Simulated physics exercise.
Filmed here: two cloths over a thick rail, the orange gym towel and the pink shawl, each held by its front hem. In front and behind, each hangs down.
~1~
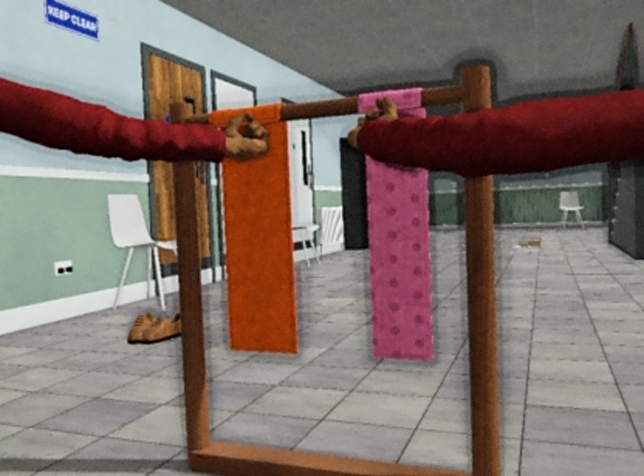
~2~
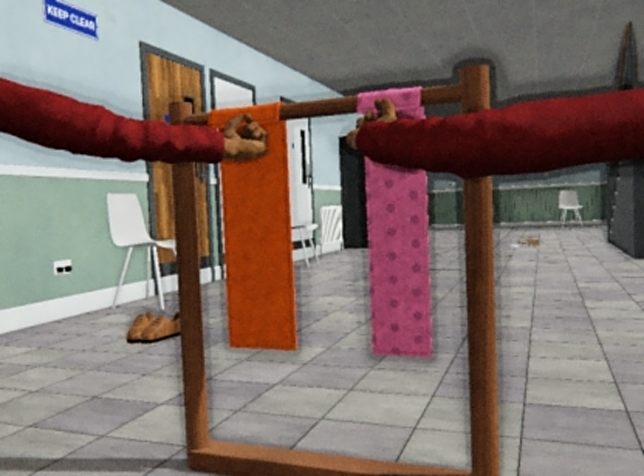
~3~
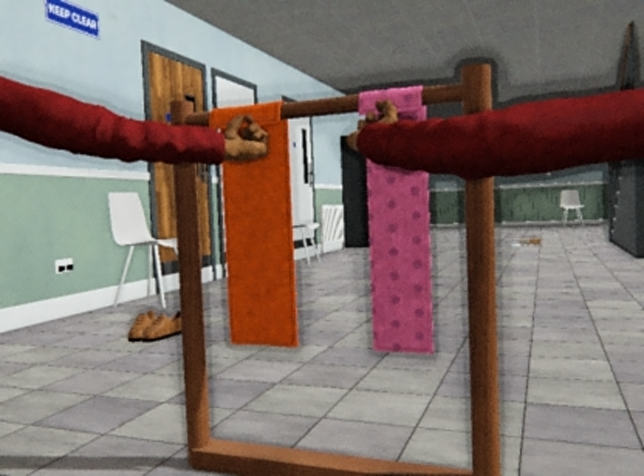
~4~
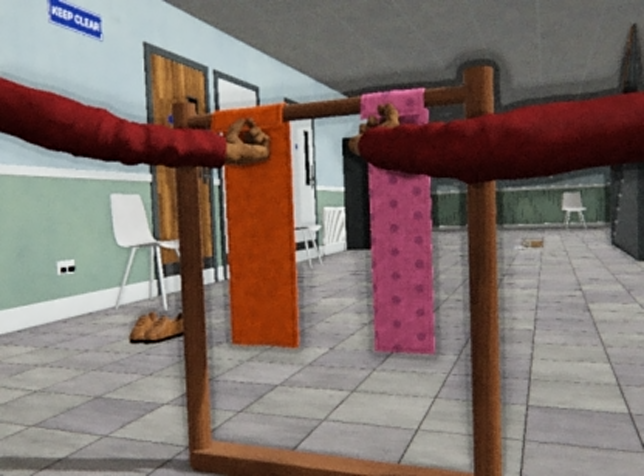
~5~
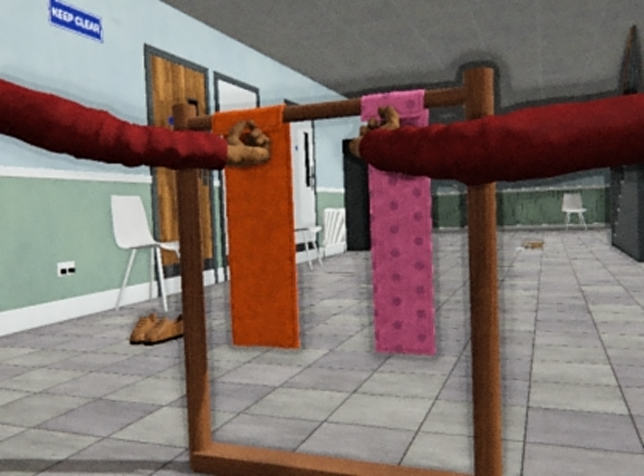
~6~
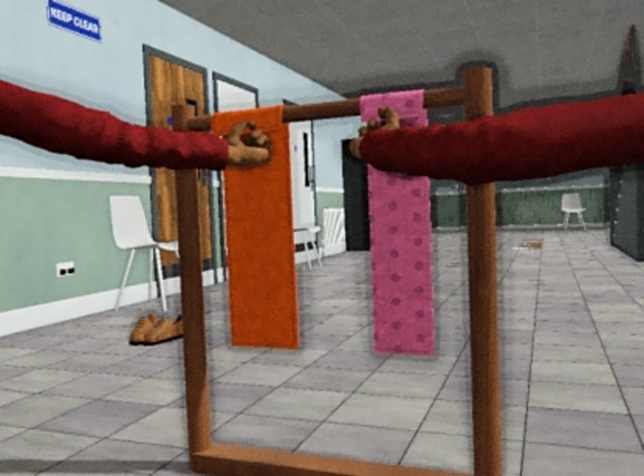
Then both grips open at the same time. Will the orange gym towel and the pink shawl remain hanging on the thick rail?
In order: The orange gym towel most likely comes down; the pink shawl most likely comes down.
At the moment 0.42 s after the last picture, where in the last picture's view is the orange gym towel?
Its middle is close to (267, 372).
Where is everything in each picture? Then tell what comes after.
The first picture shows gym towel front hem (261, 118), back hem (279, 347); shawl front hem (374, 106), back hem (388, 353).
The second picture shows gym towel front hem (260, 119); shawl front hem (373, 107).
The third picture shows gym towel front hem (261, 120); shawl front hem (374, 109).
The fourth picture shows gym towel front hem (263, 124); shawl front hem (376, 113).
The fifth picture shows gym towel front hem (263, 126); shawl front hem (376, 115).
The sixth picture shows gym towel front hem (263, 126), back hem (280, 343), front far shorter than the back; shawl front hem (376, 115), back hem (389, 348), front far shorter than the back.
Then, 0.42 s later than the last view, gym towel clear of the rail and dropping near (267, 372); shawl clear of the rail and dropping near (405, 369).
Then, 0.68 s later than the last view, gym towel in a heap on the floor near (272, 467); shawl in a heap on the floor.
Finally, gym towel in a heap on the floor near (271, 469); shawl in a heap on the floor. The orange gym towel slides off and the pink shawl slips to the floor.
